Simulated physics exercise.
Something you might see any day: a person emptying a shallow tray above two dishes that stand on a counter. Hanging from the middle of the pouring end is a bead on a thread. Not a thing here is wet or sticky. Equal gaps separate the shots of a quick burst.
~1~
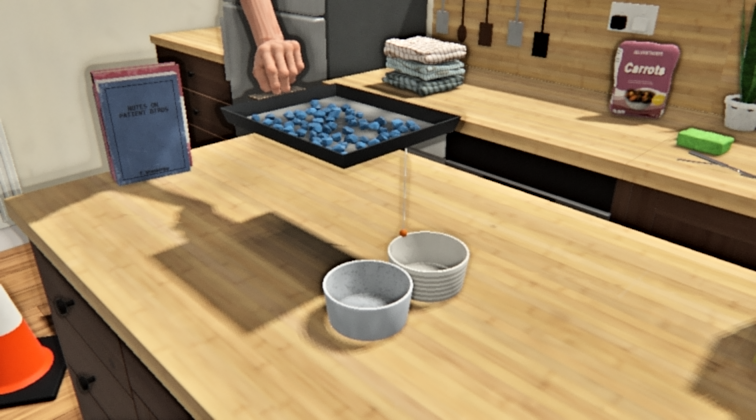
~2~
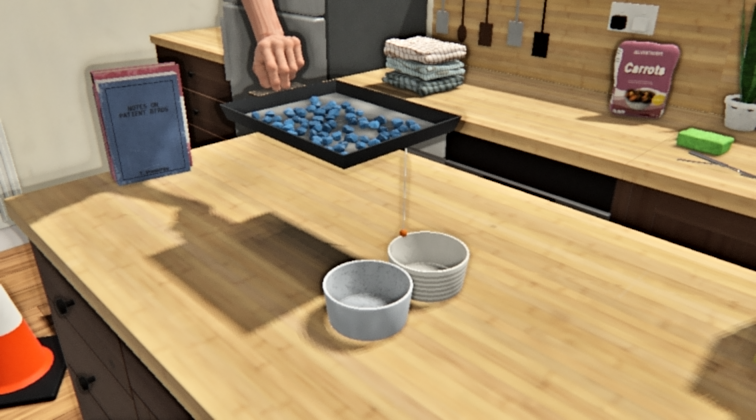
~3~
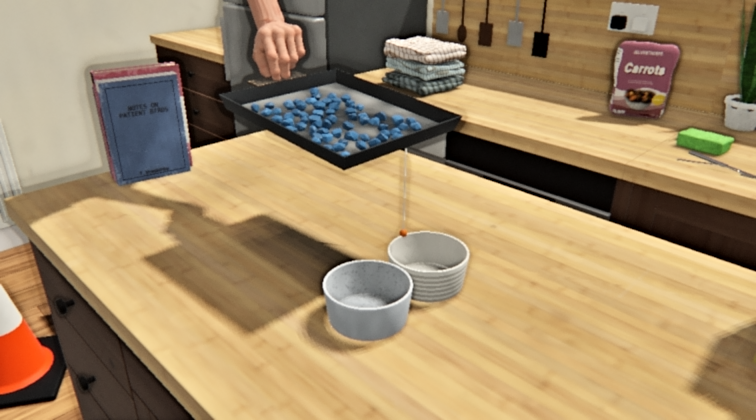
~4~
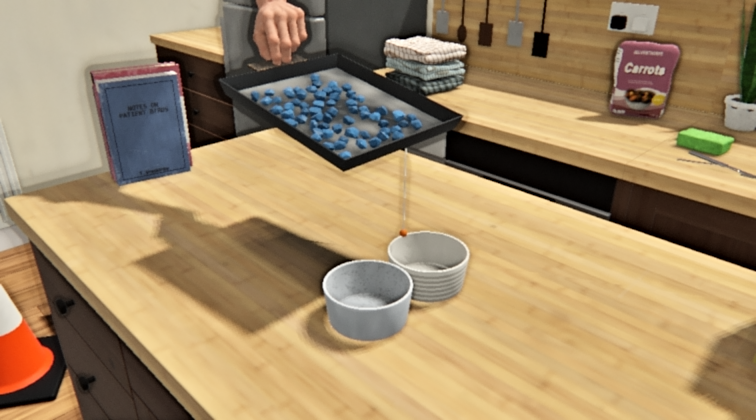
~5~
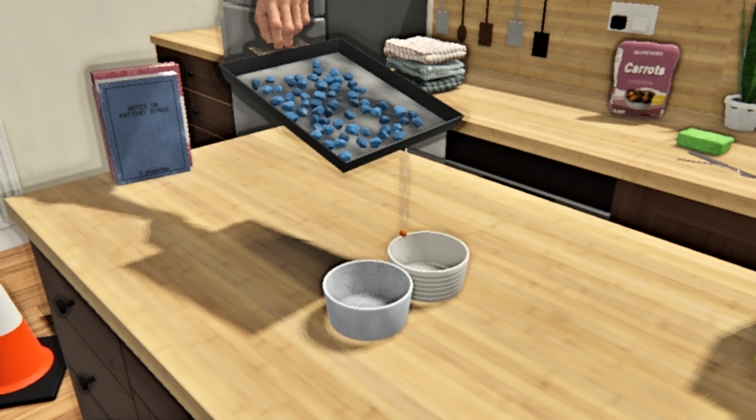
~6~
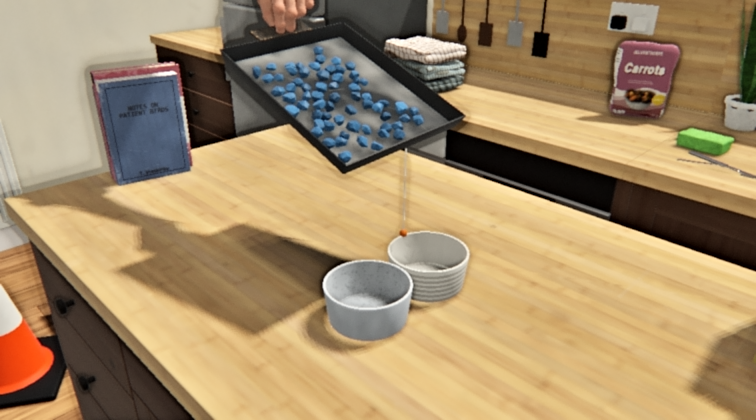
On a wooden kitchen counter, two small round dishes stand beneath a dark shallow tray of blue stones, held nearly level by a hand at its far side. The hand raises that far side gradually, slanting the tray toward its near left corner, and finally a few stones shift.
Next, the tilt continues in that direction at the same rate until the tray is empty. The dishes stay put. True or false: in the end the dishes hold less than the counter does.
False.
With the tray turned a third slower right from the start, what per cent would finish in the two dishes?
About 90 in a hundred.
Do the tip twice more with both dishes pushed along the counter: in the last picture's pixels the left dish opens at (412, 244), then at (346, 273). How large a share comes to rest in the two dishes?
Respectively 10 % and 40 %.
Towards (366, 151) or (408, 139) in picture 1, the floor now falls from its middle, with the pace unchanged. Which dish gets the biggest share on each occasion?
In the first case it's the one on the left, in the second the one on the right.
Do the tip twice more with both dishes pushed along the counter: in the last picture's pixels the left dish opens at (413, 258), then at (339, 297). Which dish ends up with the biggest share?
Trial one goes to the left of the two, trial two to the right of the two.
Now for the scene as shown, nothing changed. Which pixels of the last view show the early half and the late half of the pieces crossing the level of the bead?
Around (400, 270) and then (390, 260).
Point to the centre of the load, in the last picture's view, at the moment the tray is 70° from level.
Somewhere about pixel (379, 146).
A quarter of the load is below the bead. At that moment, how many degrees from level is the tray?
Roughly 90 degrees of turn.
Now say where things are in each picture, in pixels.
In the first frame, corners of the pouring end (344, 152) and (455, 116), level; middle of the load (331, 126), aquarium stones; left dish (399, 316); right dish (459, 279); bead on its thread (403, 233).
In the second frame, corners of the pouring end (344, 152) and (455, 116), level; middle of the load (331, 124).
In the third frame, corners of the pouring end (344, 154) and (456, 115), tipped barely, lowest at the left corner; middle of the load (331, 119).
In the fourth frame, corners of the pouring end (345, 156) and (457, 115), tipped a little, lowest at the left corner; middle of the load (332, 112).
In the fifth frame, corners of the pouring end (346, 158) and (458, 114), tipped clearly, lowest at the left corner; middle of the load (333, 104).
In the sixth frame, corners of the pouring end (347, 160) and (460, 114), tipped clearly, lowest at the left corner; middle of the load (334, 97), just a few on the move; left dish (399, 316); right dish (459, 279).
Just after the last frame, tray tipped steeply; the larger part on the tray; about a tenth in the air.
A moment on, tray tipped past a quarter turn; about a tenth on the tray; roughly a third in the left dish; about a tenth in the right dish; about a tenth outside both; roughly a quarter in the air.
Further on, tray tipped past a quarter turn; roughly half in the left dish; roughly a quarter in the right dish; roughly a quarter outside both.
When it is over, tray tipped past a quarter turn; roughly half in the left dish; roughly a quarter in the right dish; roughly a quarter outside both.
